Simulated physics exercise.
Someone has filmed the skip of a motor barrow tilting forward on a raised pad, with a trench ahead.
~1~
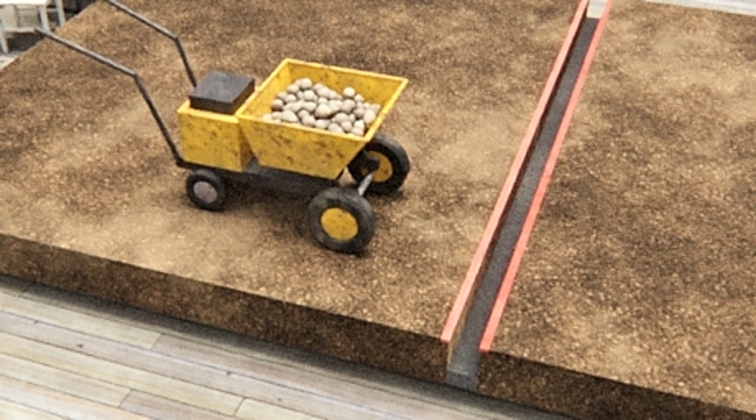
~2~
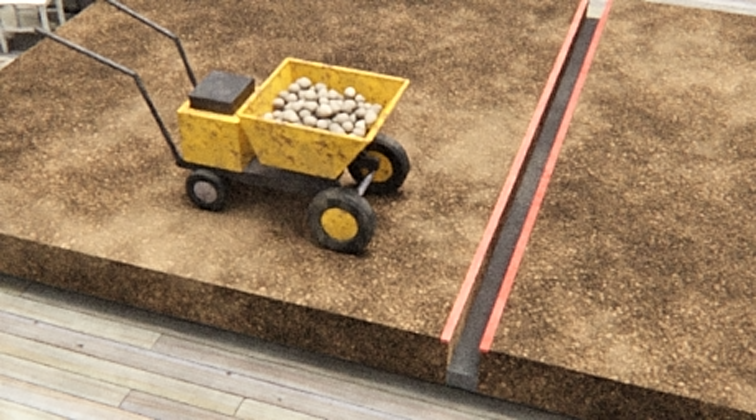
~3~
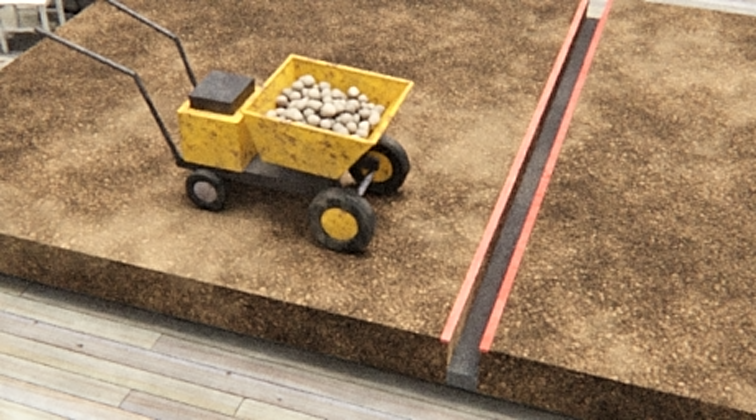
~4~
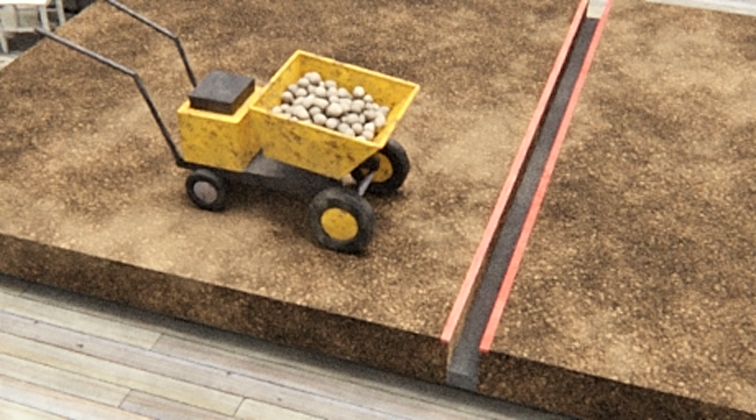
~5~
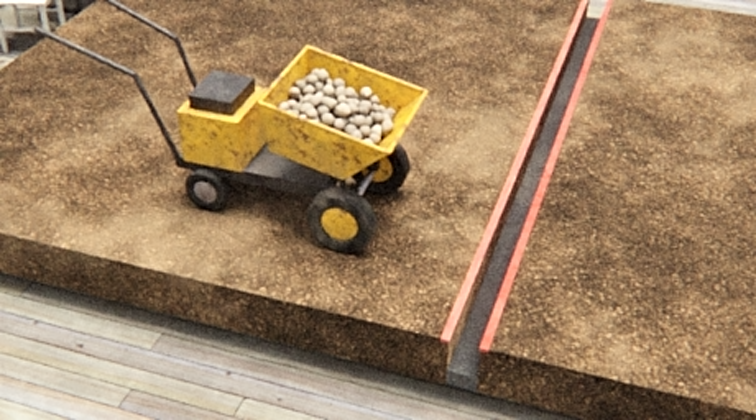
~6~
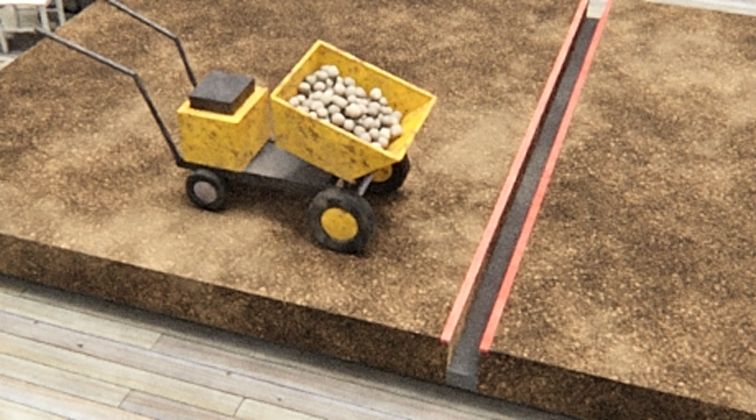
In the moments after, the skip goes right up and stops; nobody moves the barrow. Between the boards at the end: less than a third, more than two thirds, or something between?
The trench ends with between a third and two thirds of it.
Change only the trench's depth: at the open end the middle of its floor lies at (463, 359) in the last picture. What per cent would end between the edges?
Close to 40 per cent.
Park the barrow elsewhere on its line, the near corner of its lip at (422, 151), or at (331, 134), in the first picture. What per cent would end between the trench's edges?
First some 20, then 20 per cent.
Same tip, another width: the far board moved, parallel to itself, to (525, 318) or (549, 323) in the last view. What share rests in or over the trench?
The first gives 70 %, the second 80 %.
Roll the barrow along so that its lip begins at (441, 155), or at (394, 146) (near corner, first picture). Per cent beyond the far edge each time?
The first gives 90 %, the second 40 %.
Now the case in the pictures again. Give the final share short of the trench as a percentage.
Close to 30 per cent.
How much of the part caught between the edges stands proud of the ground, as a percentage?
Near 20 %.
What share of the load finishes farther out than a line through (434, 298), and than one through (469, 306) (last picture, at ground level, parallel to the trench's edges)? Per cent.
Near 90 % and 60 %.
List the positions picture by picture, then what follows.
In the first frame, lip of the skip (366, 141), level; top of the load (308, 108), river pebbles; first edge of the trench (460, 303); far edge (497, 312), the trench under half as wide as the skip, and about as deep as wide.
In the second frame, lip of the skip (368, 141), level; top of the load (309, 108).
In the third frame, lip of the skip (373, 144), tipped barely; top of the load (312, 106).
In the fourth frame, lip of the skip (380, 147), tipped a little; top of the load (318, 105).
In the fifth frame, lip of the skip (388, 153), tipped a little; top of the load (319, 99).
In the sixth frame, lip of the skip (398, 160), tipped clearly; top of the load (329, 97); first edge of the trench (460, 303); far edge (497, 312).
Just after the last frame, skip tipped steeply; every one in the skip.
A moment on, skip tipped right over; the larger part in the skip; about a tenth short of the trench; just a few in or heaped over the trench; just a few falling.
Further on, skip tipped right over; roughly a quarter in the skip; roughly a quarter short of the trench; roughly half in or heaped over the trench; about a tenth beyond it.
When it is over, skip tipped right over; just a few in the skip; roughly a third short of the trench; roughly half in or heaped over the trench; about a tenth beyond it.
